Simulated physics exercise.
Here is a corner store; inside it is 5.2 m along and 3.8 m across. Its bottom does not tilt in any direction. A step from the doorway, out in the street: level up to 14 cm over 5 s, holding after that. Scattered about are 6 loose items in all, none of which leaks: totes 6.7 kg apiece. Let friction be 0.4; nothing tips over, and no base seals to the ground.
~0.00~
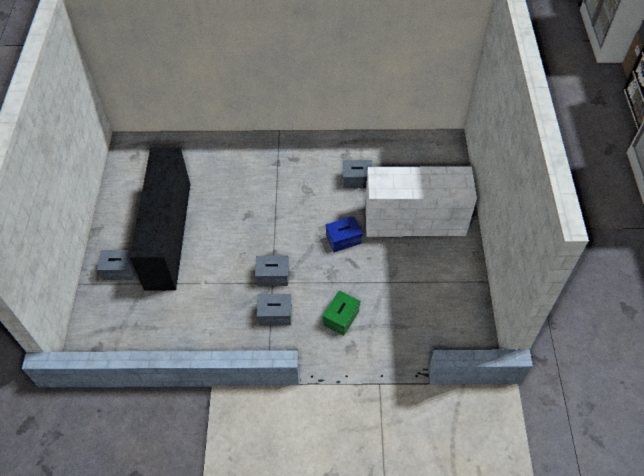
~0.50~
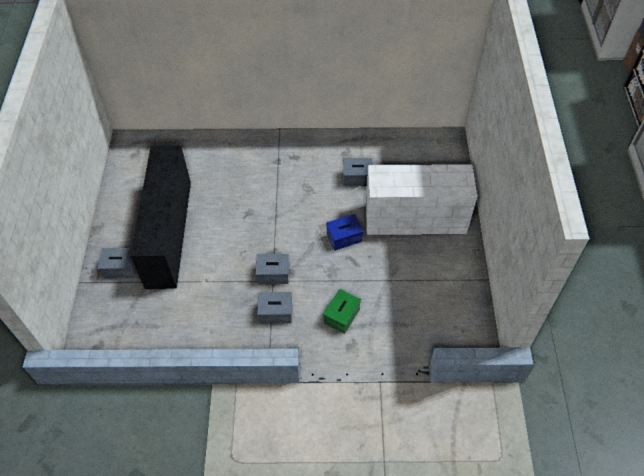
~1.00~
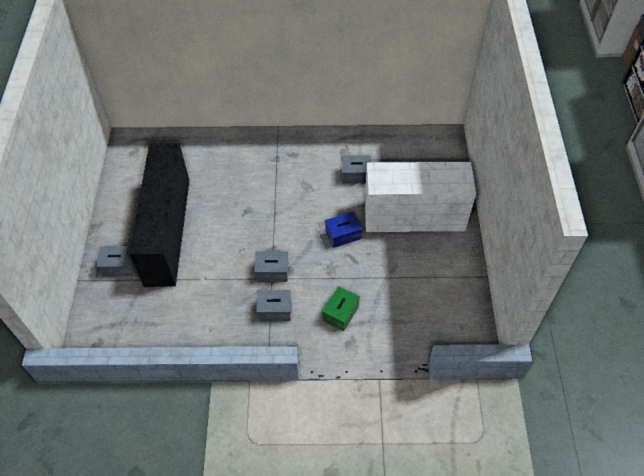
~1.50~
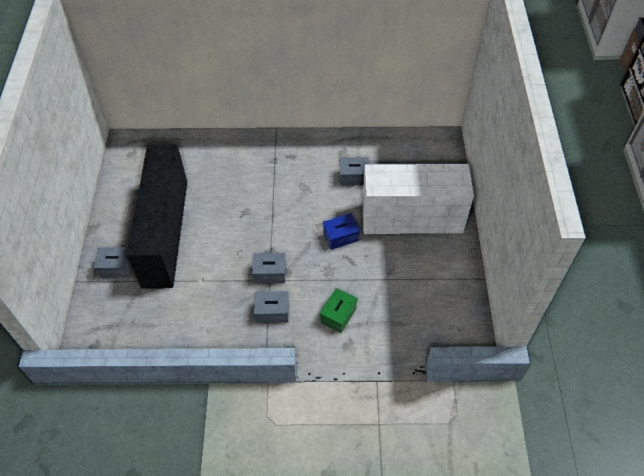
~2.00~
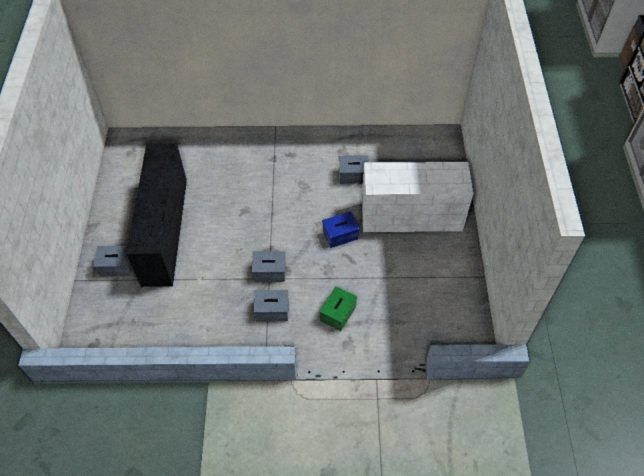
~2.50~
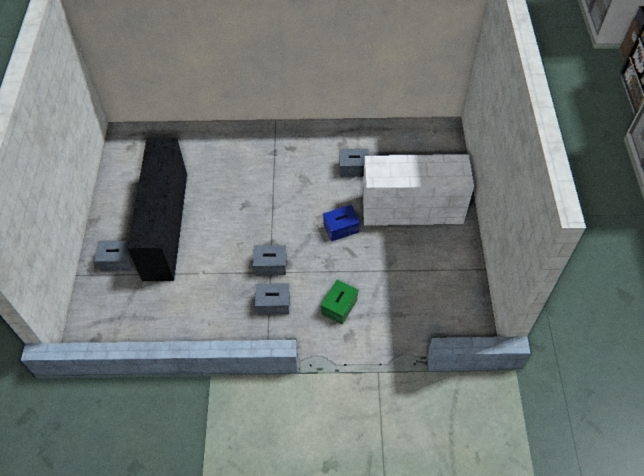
At the start, a blue tote, a green tote and four grey ones sit on the pale floor of a walled room, with grey ground outside. The ground outside then turns murky green, and a faint rounded outline creeps up the pale strip to the doorway while the totes stay put.
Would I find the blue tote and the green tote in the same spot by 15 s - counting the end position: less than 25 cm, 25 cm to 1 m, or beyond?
As for the blue tote, it goes far off; as for the green tote, it goes far off.
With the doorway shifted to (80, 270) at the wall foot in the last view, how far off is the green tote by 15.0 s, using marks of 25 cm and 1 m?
That would leave the green tote a long way off.
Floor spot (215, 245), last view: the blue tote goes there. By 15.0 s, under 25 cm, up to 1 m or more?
Short answer, it keeps close to its start.
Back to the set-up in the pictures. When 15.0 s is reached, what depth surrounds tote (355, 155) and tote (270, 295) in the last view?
Around 6 cm and 3 cm.
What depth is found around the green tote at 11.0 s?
Roughly 5 cm deep.
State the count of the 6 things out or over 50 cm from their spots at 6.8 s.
At that moment it comes to 2.
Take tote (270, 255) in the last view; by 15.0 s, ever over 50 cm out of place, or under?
Answer: More.
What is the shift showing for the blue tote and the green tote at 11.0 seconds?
Shifts by then: Around 250 and 300 cm.
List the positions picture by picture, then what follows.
The first picture shows the blue tote at (344, 229), on the bottom; the green tote at (342, 308) rests on the ground; water covers 0.0 m2; 0 of 6 have shifted.
The second picture shows the blue tote at (345, 227) rests on the ground; the green tote at (342, 307), on the bottom; water covers 0.0 m2; 0 of 6 have shifted.
The third picture shows the blue tote at (343, 224) rests on the ground; the green tote at (341, 304) rests on the ground; 0.0 m2 under water; 0 of 6 have shifted.
The fourth picture shows the blue tote at (341, 226) rests on the ground; the green tote at (339, 306) rests on the ground; water covers 0.0 m2; 0 of 6 have shifted.
The fifth picture shows the blue tote at (341, 224), on the bottom; the green tote at (339, 304) rests on the ground; water covers 0.0 m2; 0 of 6 have shifted.
The sixth picture shows the blue tote at (342, 218), on the bottom; the green tote at (340, 297), on the bottom; water covers 0.0 m2; 0 of 6 have shifted.
After 3.5 s the blue tote is near (342, 218), 0.0 m from its start, aground; the green tote is near (340, 297), 0.0 m from its start, aground; 0 afloat.
After 6.8 s the blue tote is near (326, 180), 0.6 m from its start, aground; the green tote is near (290, 191), 1.7 m from its start, aground; 0 afloat.
After 11.0 s the blue tote is near (226, 116), 2.4 m from its start, aground; the green tote is near (231, 145), 2.8 m from its start, aground; 0 afloat.
After 15.0 s the blue tote is near (105, 192), 3.1 m from its start, afloat; the green tote is near (137, 182), 3.2 m from its start, afloat; 4 afloat.
